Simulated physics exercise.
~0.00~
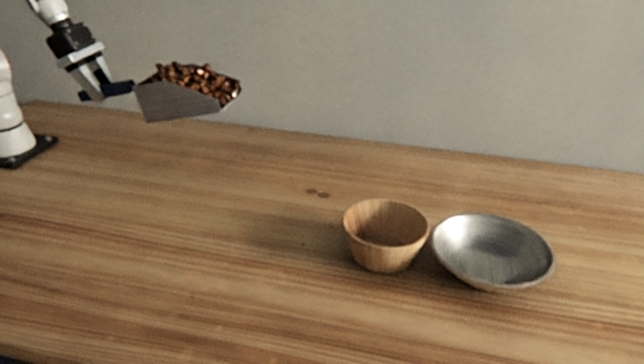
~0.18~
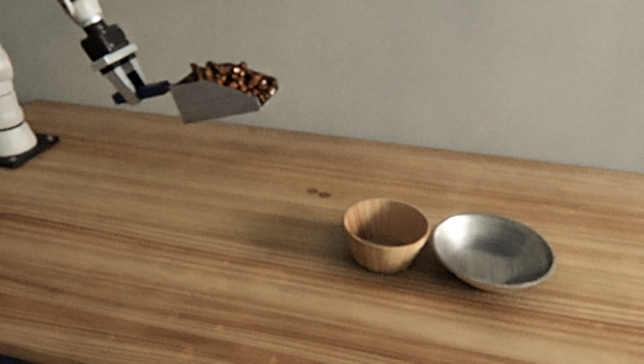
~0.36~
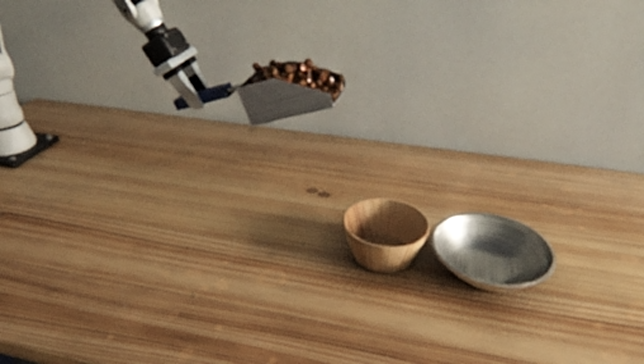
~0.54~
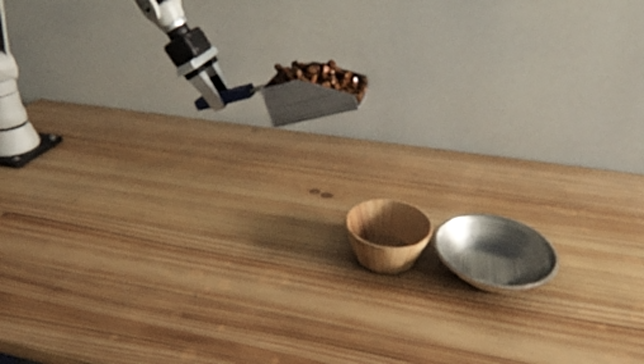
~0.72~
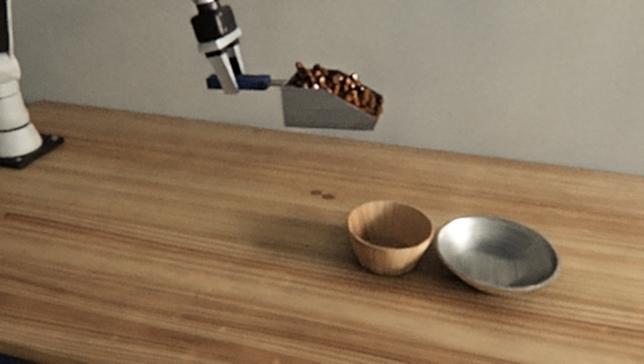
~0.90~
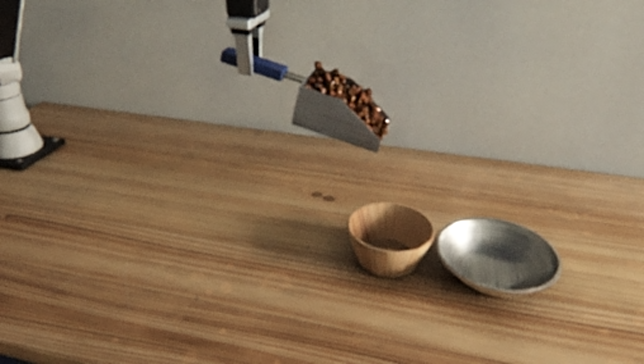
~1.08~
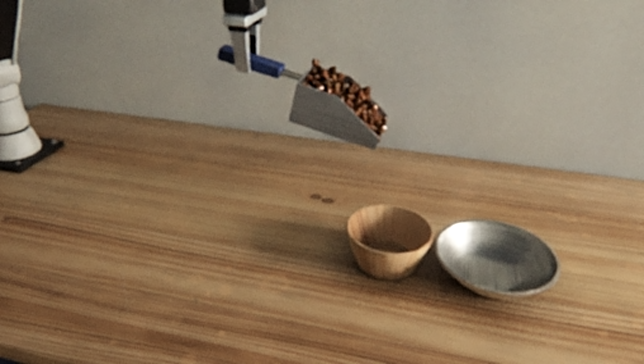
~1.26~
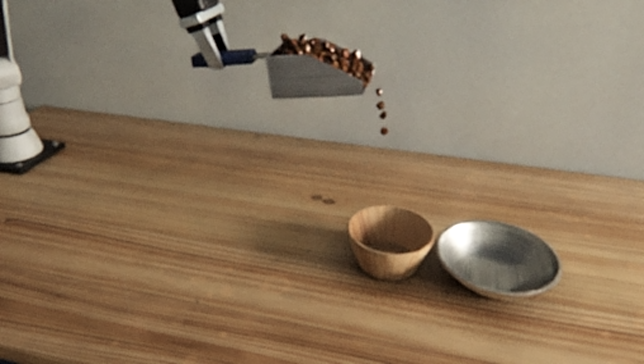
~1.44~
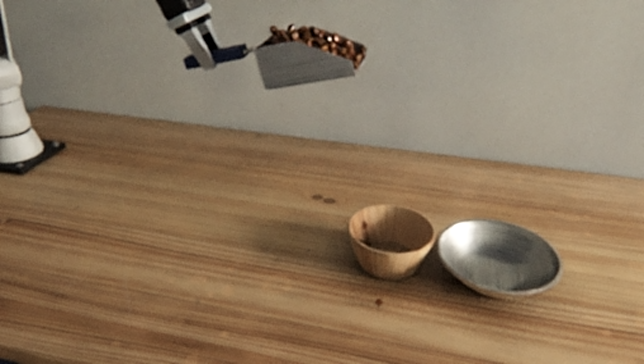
A robot arm carries a scoop heaped with small brown pellets to the right, above a wooden table that holds a wooden bowl and a shallow metal bowl. As the scoop nears the space above the wooden bowl, it tips forward, its front edge dipping. It hangs tilted for a moment with the heap still in place. The arm then draws the scoop up and back to the left, levelling it, and a few pellets drop from the front. At the end the scoop is still full, with a stray pellet on the table near the wooden bowl.
